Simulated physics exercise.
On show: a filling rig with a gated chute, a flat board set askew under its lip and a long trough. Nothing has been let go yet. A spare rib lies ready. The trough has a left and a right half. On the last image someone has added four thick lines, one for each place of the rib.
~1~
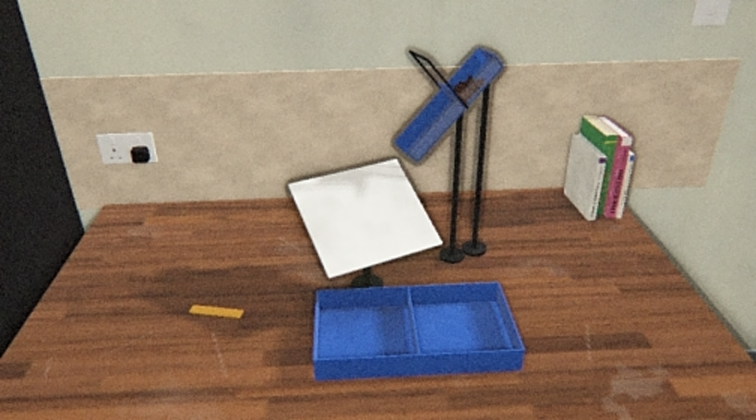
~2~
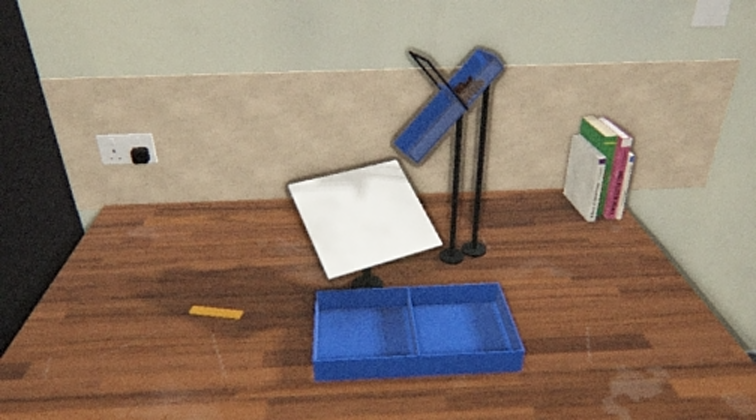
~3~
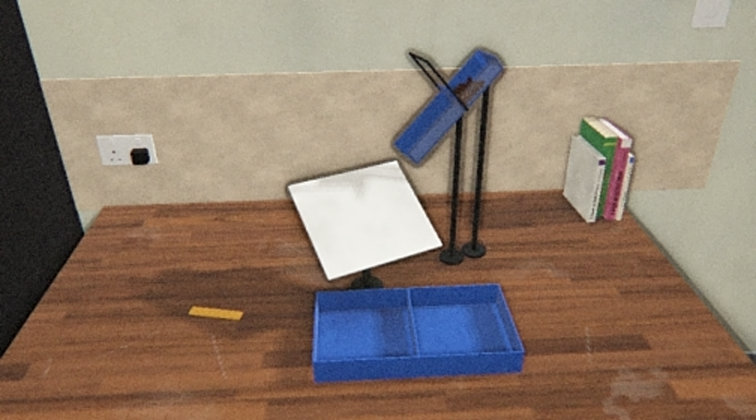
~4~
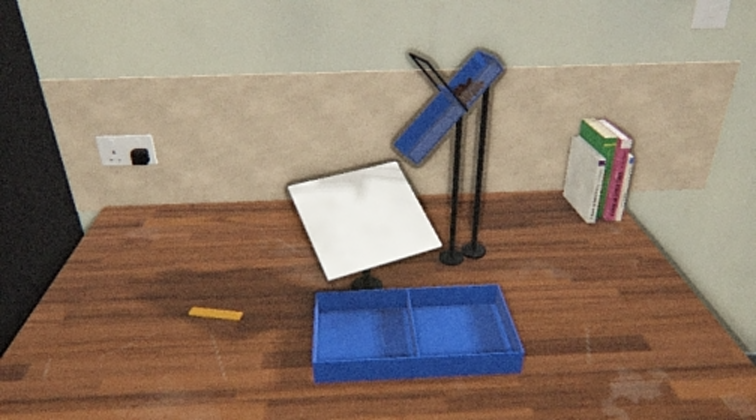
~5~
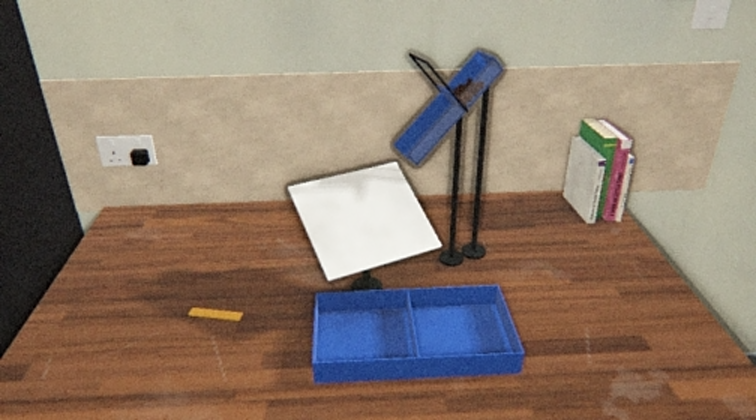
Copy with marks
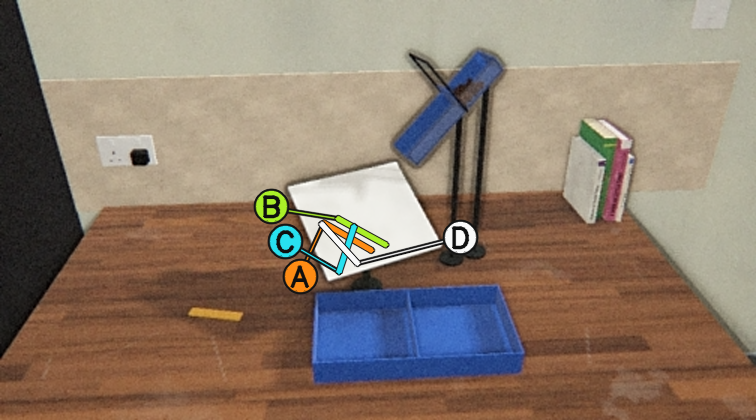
The video shows a blue chute on black stands above a tilted white board, with a divided blue trough in front, a small yellow strip to the left and books to the right; nothing visibly moves.
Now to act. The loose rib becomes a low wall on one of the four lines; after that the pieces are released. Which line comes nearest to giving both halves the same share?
I would pick line A.
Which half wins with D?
More lands on the left.
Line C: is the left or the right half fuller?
The left half.
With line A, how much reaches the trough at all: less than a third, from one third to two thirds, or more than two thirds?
Line A gives more than two thirds.
On the marked copy, line A from (323, 223) to (371, 250); line B from (338, 218) to (385, 244); line C from (354, 226) to (339, 271); line D from (321, 224) to (357, 263).
For line A, of what is caught, roughly half in the left half, roughly half in the right.
For line B, of what is caught, about a tenth in the left half, almost all in the right.
For line C, of what is caught, almost all in the left half, about a tenth in the right.
For line D, of what is caught, the larger part in the left half, about a tenth in the right.
